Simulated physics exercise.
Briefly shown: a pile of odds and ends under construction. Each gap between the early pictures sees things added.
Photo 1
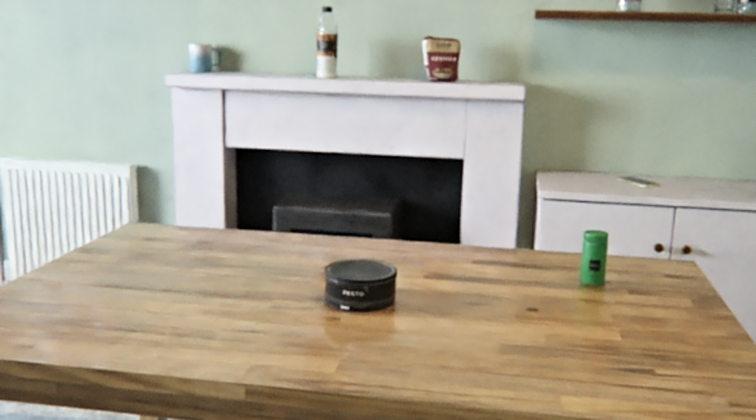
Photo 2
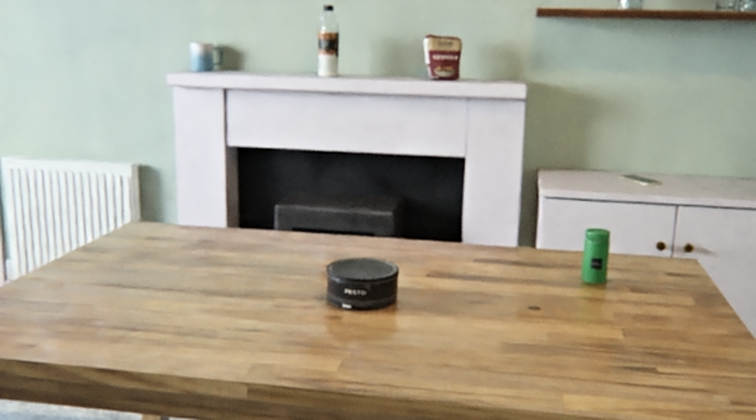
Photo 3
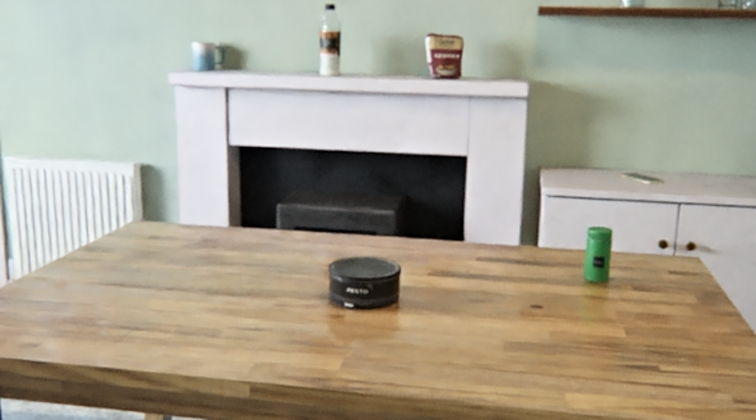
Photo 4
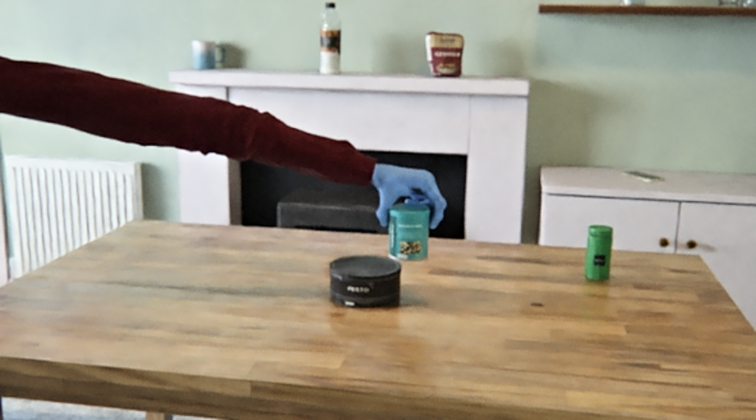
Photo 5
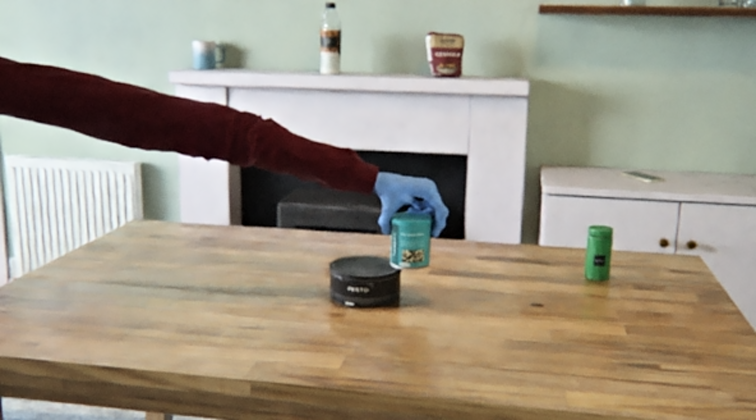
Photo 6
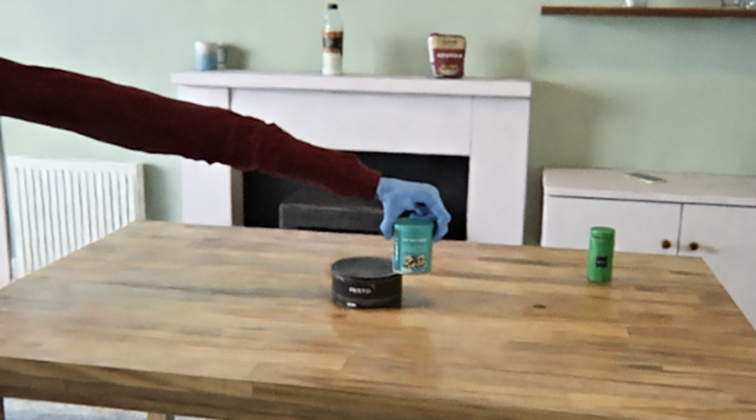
The video shows a wooden table with a round black tin and a green shaker before a white fireplace; a blue-gloved hand then reaches in from the left, holding a turquoise pot, and lowers it slightly beside the tin.
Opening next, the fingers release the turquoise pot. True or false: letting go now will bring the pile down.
True.
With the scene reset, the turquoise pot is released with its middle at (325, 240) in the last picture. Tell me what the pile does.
Result: Pile toppled.
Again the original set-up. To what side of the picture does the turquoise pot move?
It goes rightward.
Then, 0.30 s later than the last frame, turquoise pot now fallen.
Then, 0.40 s later than the last frame, things are still on the move.
Then, 2.00 s later than the last frame, nothing new.
When it is over, fallen, turquoise pot; the other 2 as before. End places, in pixels of the last picture, turquoise pot near (453, 287). The pile gives way.
